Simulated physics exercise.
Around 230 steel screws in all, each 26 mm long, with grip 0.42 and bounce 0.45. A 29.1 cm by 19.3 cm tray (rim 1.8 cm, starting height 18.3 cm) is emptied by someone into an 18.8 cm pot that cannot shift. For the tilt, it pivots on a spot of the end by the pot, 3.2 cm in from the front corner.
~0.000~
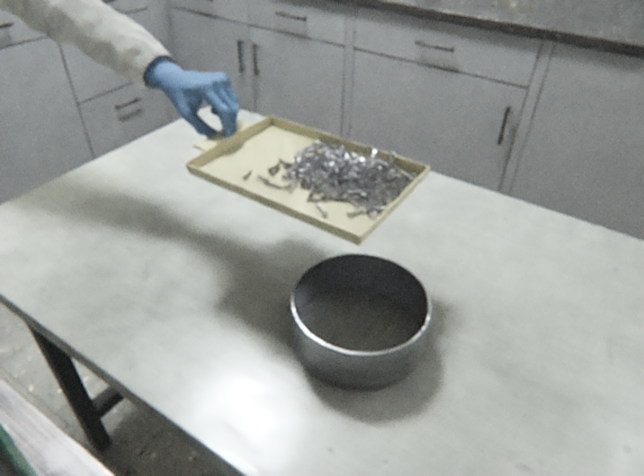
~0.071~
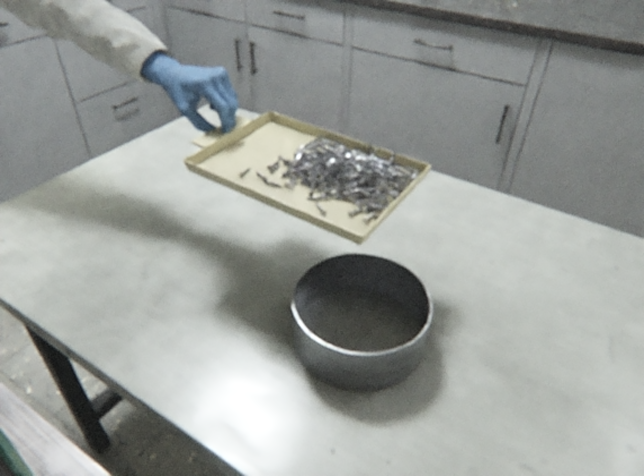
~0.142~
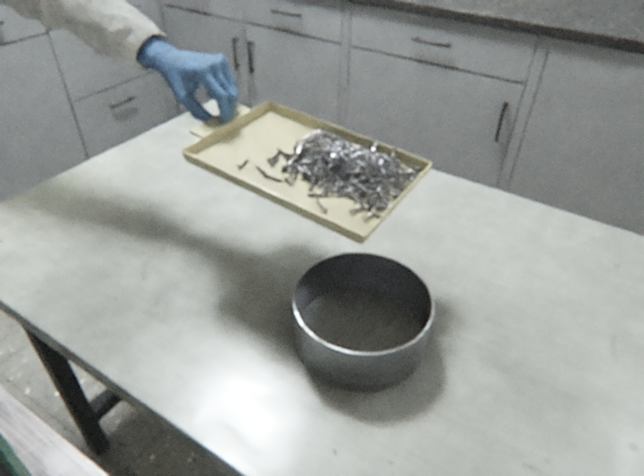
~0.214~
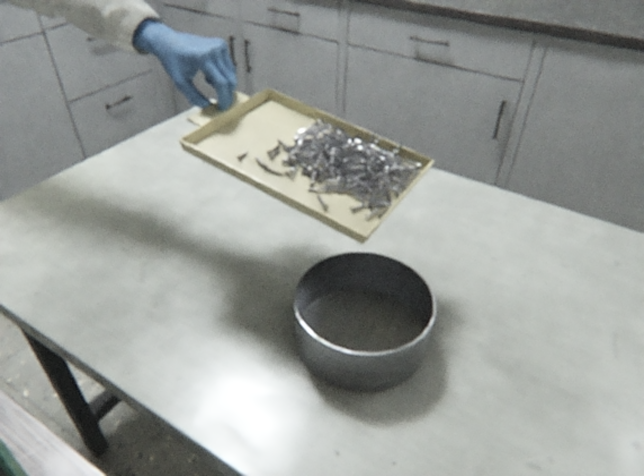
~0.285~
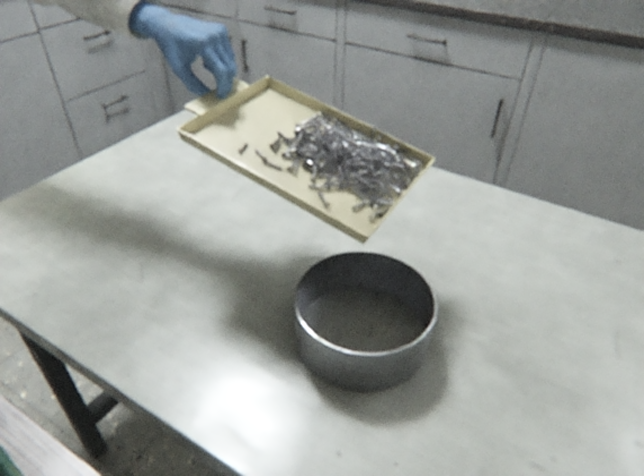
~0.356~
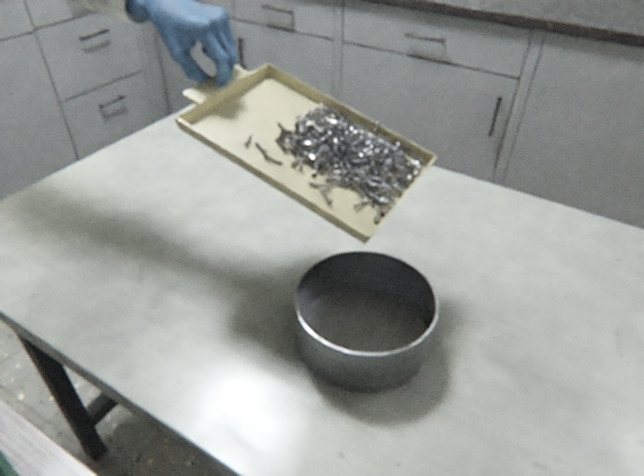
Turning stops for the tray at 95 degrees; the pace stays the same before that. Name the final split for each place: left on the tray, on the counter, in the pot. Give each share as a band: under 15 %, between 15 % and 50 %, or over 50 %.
Shares by band: Left on the tray under 15 %, counter between 15 % and 50 %, pot over 50 %.
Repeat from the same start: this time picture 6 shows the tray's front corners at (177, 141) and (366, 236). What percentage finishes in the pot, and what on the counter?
Pot 100, counter 0.
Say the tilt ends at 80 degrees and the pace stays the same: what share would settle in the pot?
60 %.
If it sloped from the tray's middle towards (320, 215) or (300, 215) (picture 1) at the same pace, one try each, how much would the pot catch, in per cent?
First try: About 100 percent; second try: About 95 percent.
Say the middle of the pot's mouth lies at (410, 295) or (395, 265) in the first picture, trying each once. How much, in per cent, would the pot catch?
First try around 95 %, second around 70 %.
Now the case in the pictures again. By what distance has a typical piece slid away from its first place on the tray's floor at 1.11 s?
I'd say close to 6 centimetres.
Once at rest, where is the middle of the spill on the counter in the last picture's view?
Around (461, 312).
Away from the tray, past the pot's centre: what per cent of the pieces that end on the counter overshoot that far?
Some 100 per cent of the spill lies beyond the centre.
After 1.11 s, tilt 52 degrees; the tray holds 100 %, the pot 0 %.
After 1.61 s, tilt 77 degrees; the tray holds 40 %, the pot 25 %.
After 2.17 s, tilt 95 degrees; the tray holds 0 %, the pot 60 %.
At rest (2.8 s), tray 0 %, counter 40 %, pot 60 %.
